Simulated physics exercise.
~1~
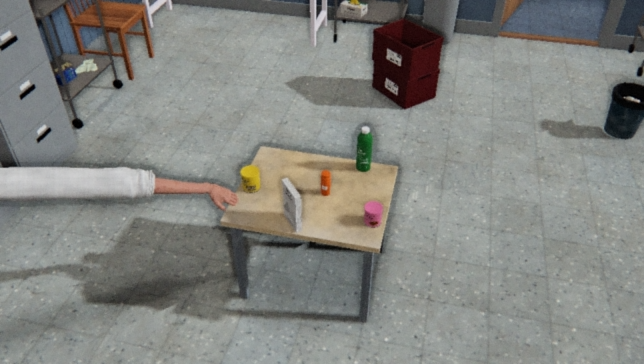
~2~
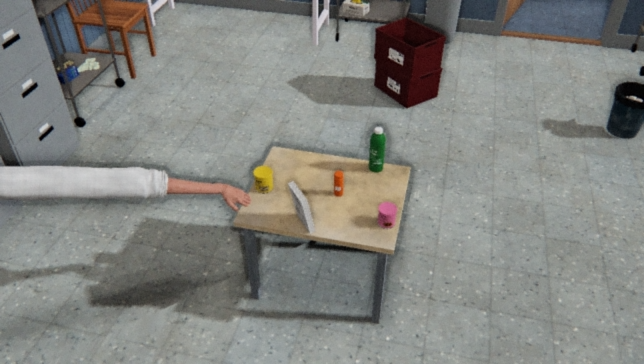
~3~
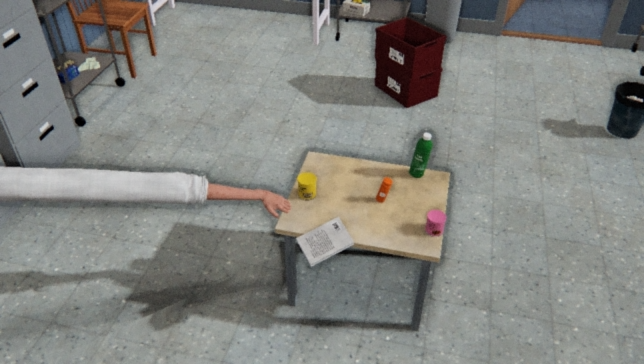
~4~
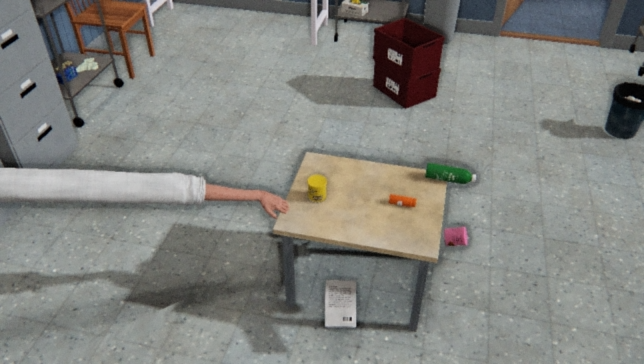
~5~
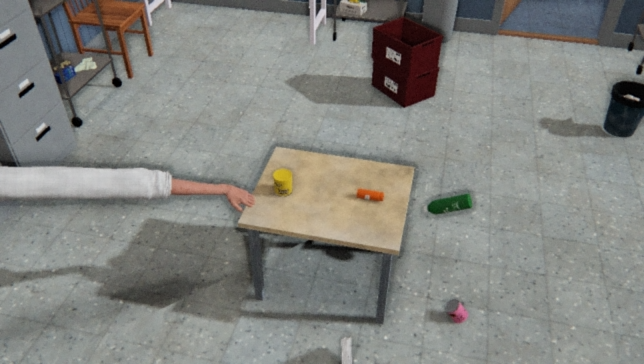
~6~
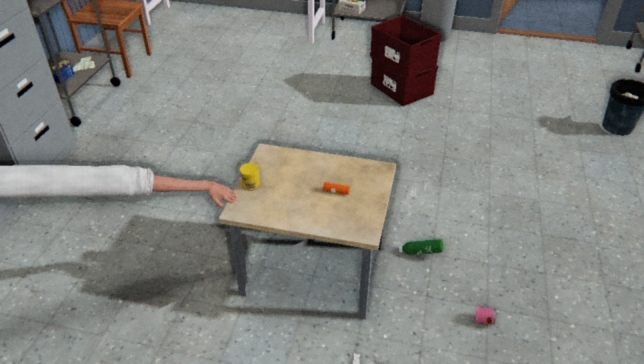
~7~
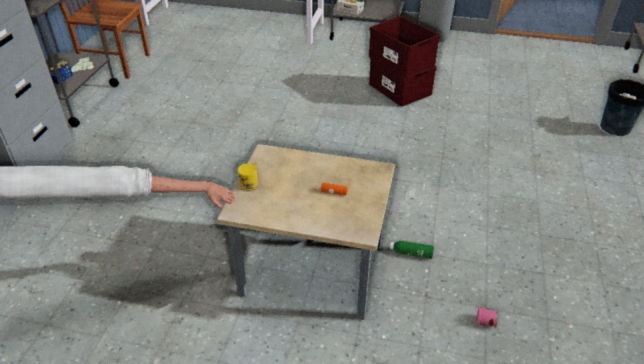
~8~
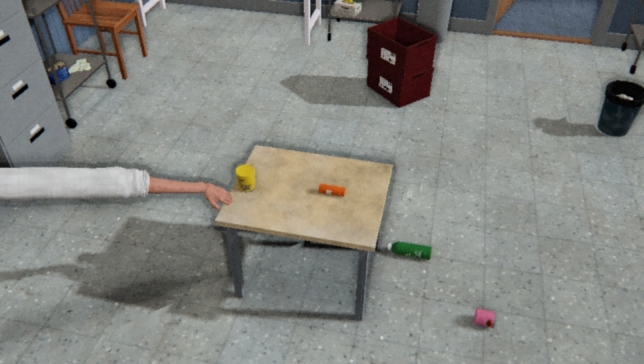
A white-sleeved arm reaches in from the left and holds the edge of a small wooden table on a grey tiled floor, seen from above. On top are a yellow tin, a white book, an orange shaker, a green bottle at the back and a pink tin at the right. The table slides right, and the book tips over and drops off the front. As the table is pulled back left, the pink tin and green bottle leave its right side, while the shaker topples. Finally, the yellow tin and fallen shaker remain on top, with the bottle and pink tin on the floor.
